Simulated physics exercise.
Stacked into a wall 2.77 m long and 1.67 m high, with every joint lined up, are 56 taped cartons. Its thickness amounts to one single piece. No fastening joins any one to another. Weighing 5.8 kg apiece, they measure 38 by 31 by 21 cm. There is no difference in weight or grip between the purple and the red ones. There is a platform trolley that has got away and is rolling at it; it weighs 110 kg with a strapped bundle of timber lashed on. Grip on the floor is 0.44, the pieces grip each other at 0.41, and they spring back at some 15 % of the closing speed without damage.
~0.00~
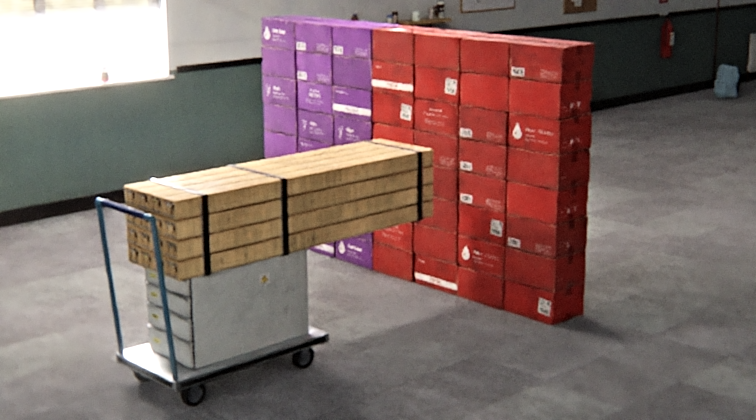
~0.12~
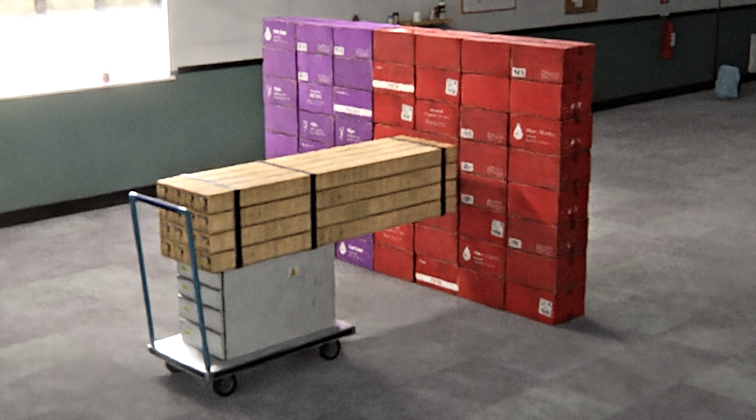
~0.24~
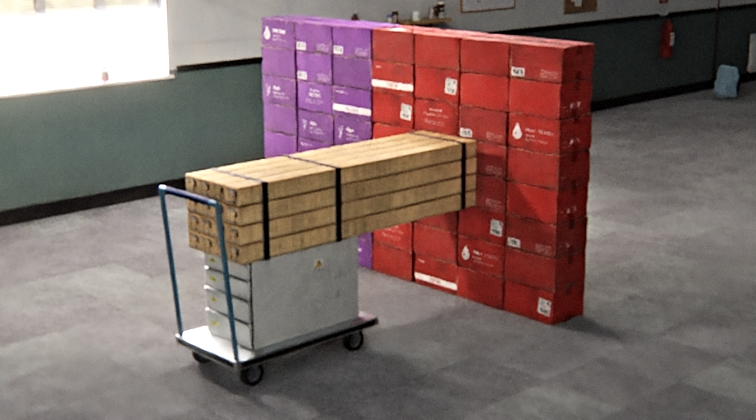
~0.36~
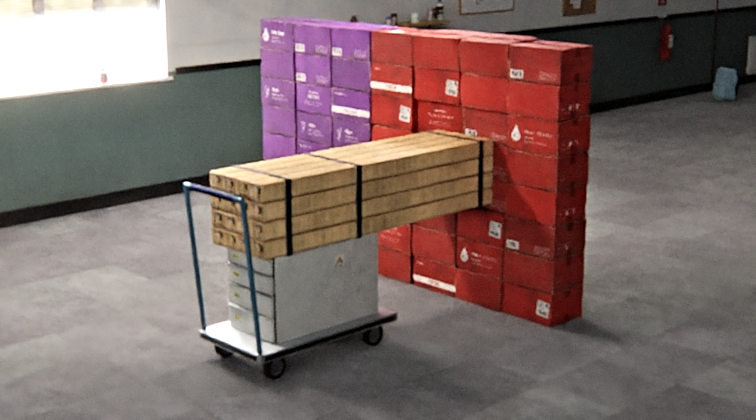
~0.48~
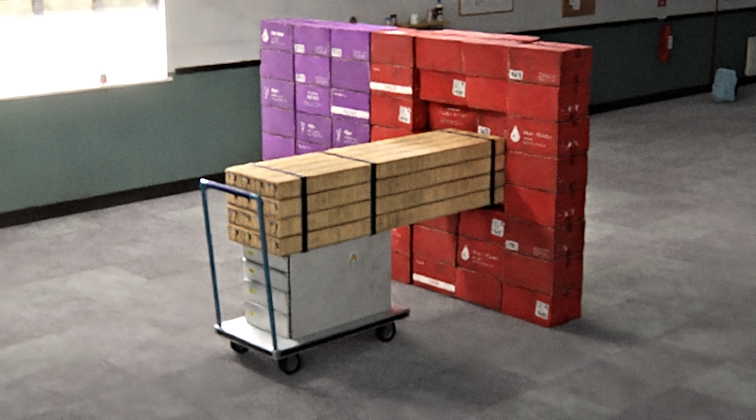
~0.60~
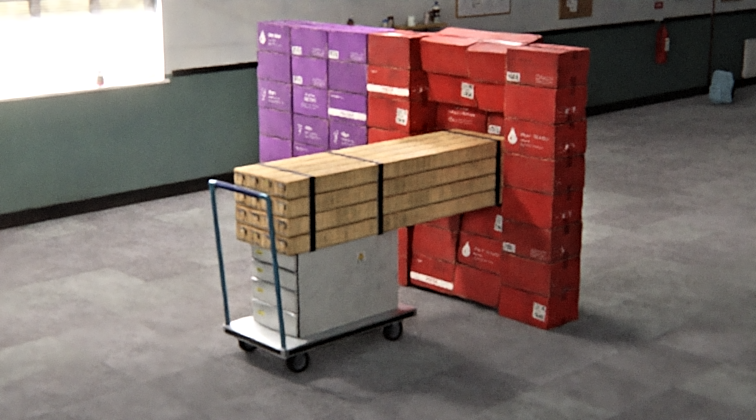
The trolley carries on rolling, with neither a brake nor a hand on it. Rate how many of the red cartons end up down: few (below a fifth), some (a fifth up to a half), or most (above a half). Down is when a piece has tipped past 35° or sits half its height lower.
Some.
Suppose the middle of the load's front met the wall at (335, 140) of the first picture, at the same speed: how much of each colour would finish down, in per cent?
Then red ends 0 per cent down and purple 70 per cent.
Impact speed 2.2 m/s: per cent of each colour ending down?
Then red 30, purple 0 per cent.
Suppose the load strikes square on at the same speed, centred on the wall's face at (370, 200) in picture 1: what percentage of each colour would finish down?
In that case, red 20 and purple 30 in a hundred end down.
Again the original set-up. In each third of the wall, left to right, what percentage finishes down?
The left third ends at 0 per cent, the middle at 30 per cent and the right at 30 per cent.
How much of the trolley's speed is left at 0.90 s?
Something like 0.4 m/s, I'd say.
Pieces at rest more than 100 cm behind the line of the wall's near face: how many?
8 or thereabouts.
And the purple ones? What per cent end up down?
Purple: 0 per cent.
After 0.90 s, load 38 cm past the wall's line, still rolling; 10 of the 32 red cartons down (10 of 56 in all colours); top red carton leaning 55°, 28 cm lower.
After 1.40 s, load 51 cm past the wall's line, still rolling; 10 of the 32 red cartons down (10 of 56 in all colours); top red carton leaning 29°, 54 cm lower.
At rest (3.3 s), load 65 cm past the wall's line, stopped; 13 of the 32 red cartons down (13 of 56 in all colours); top red carton 1.46 m lower; top purple carton unmoved. That is 41 per cent. As the last picture would show them, middles, top red carton near (636, 274), top purple carton near (325, 41).
